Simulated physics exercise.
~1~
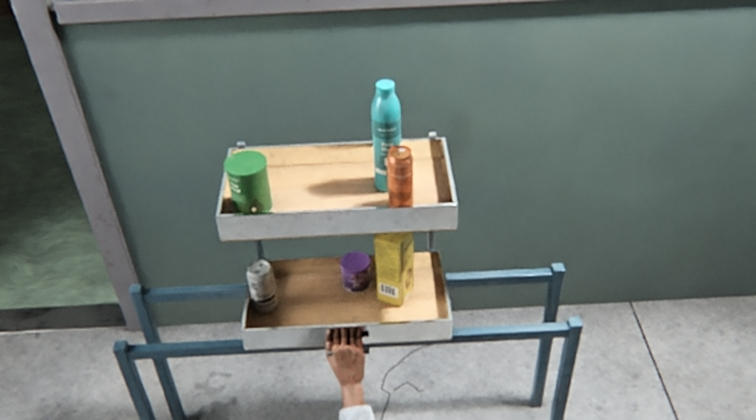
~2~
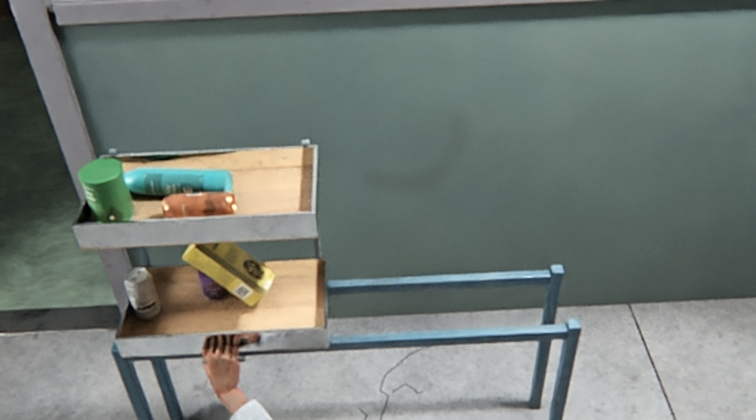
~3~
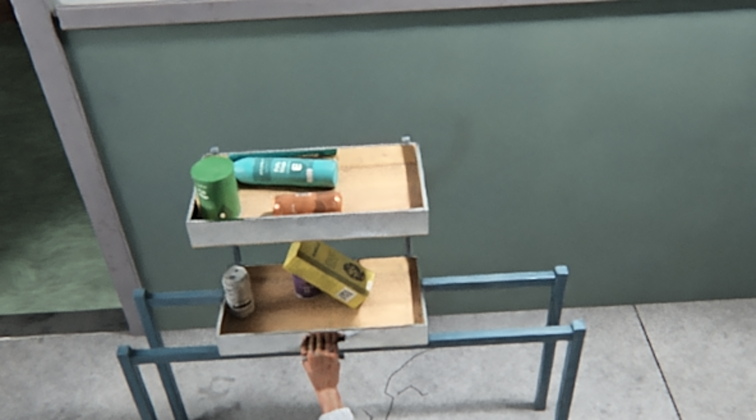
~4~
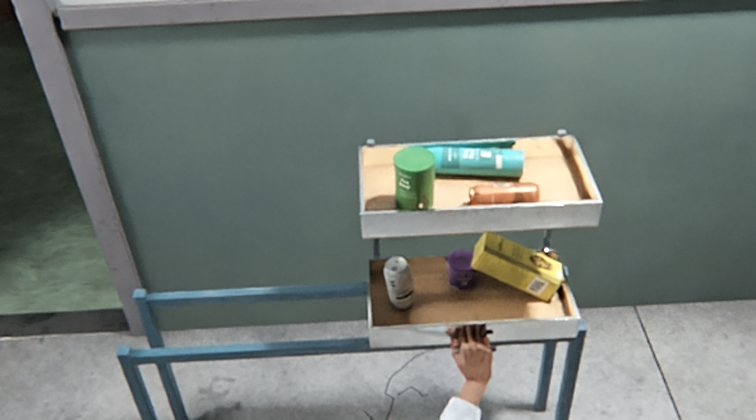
A hand grips the front edge of a white-sided, two-level tray on blue rails, seen from slightly above against a grey-green wall and concrete floor. On the upper level stand a green tin at left, a tall turquoise bottle and an orange can; below are a white can, a purple tin and a yellow carton. The tray moves left, the bottle and orange can topple onto their sides and the carton tips over the purple tin. The hand then moves the tray right, to the far end of the rails. There, bottle and can lie flat, the carton leans hard, and the green tin still stands, all aboard.
